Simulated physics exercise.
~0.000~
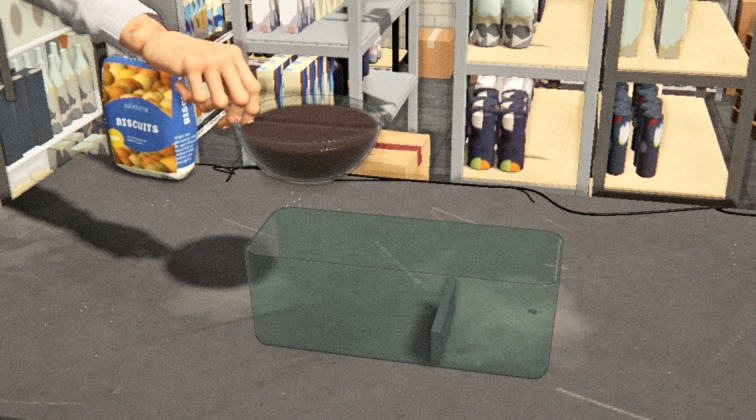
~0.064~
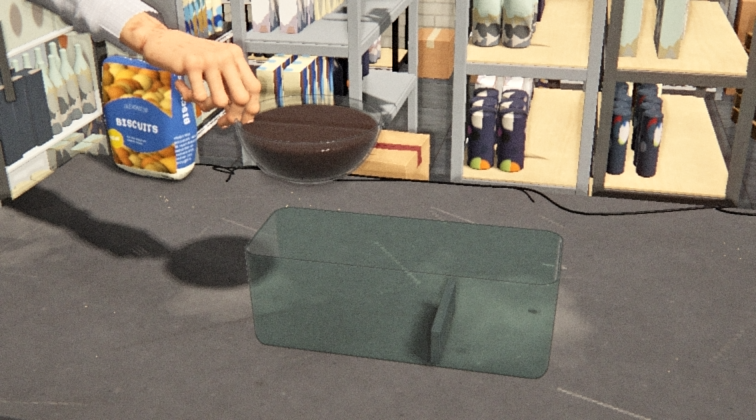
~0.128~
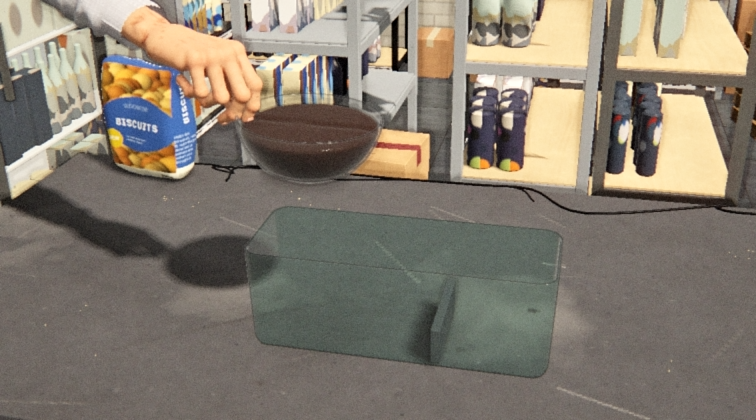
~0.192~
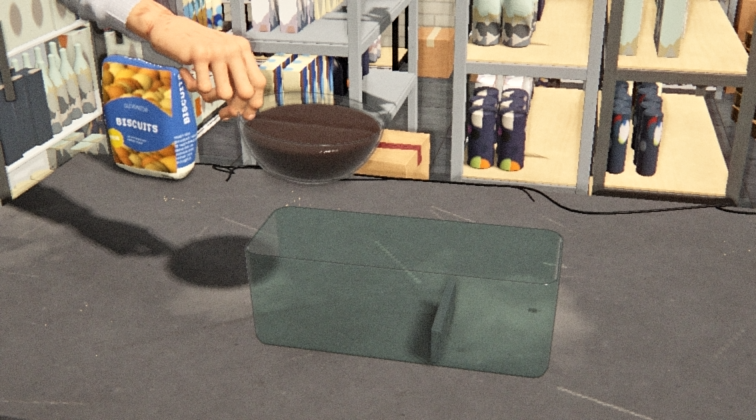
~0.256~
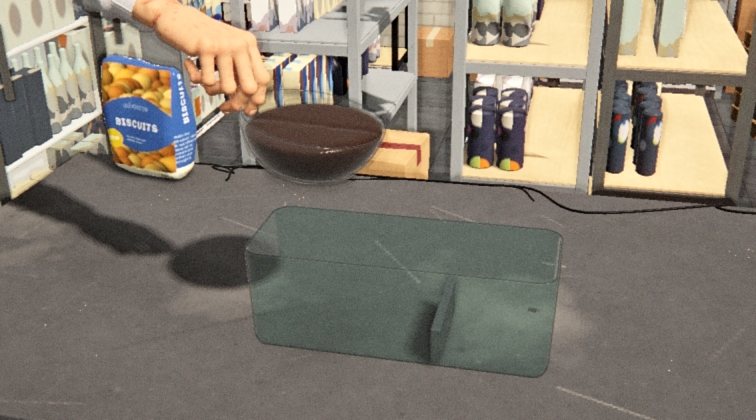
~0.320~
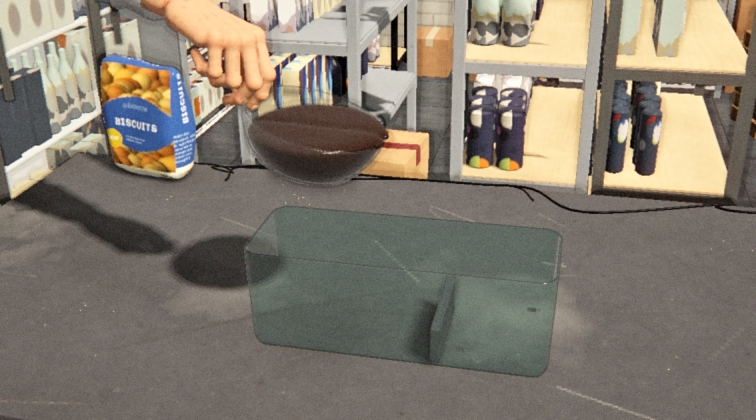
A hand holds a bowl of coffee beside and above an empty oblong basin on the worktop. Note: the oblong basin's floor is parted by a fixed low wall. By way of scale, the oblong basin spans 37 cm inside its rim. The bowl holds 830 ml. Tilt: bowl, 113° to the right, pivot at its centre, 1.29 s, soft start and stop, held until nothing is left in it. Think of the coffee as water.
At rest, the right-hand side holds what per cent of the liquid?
It holds some 34 in every hundred.
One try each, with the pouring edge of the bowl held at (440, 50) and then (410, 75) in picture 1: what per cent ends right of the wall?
Try 1: 80 %; try 2: 75 %.
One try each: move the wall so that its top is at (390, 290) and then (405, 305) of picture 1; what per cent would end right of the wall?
85 in a hundred, followed by 70 in a hundred.
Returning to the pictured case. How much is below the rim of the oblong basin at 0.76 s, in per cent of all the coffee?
Roughly 48 per cent.
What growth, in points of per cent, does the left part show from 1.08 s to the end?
About 0 percent.
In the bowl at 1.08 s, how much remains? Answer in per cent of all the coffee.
0 %.
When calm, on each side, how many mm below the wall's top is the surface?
Measured: Left around 28 mm, right around 28 mm.
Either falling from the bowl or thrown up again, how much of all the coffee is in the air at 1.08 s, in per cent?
Roughly 1 %.
After 0.76 s the tilt is 72° and 22 per cent is still to pour, 23 is left of the wall and 25 right of it.
After 1.08 s the tilt is 106° and 0 per cent is still to pour, 62 is left of the wall and 34 right of it.
After 1.42 s the tilt is 113° and 0 per cent is still to pour, 62 is left of the wall and 34 right of it.
After 1.79 s the tilt is 113° and 0 per cent is still to pour, 62 is left of the wall and 34 right of it.
In the end 62 per cent lies left of the wall, 34 right of it and 4 outside.
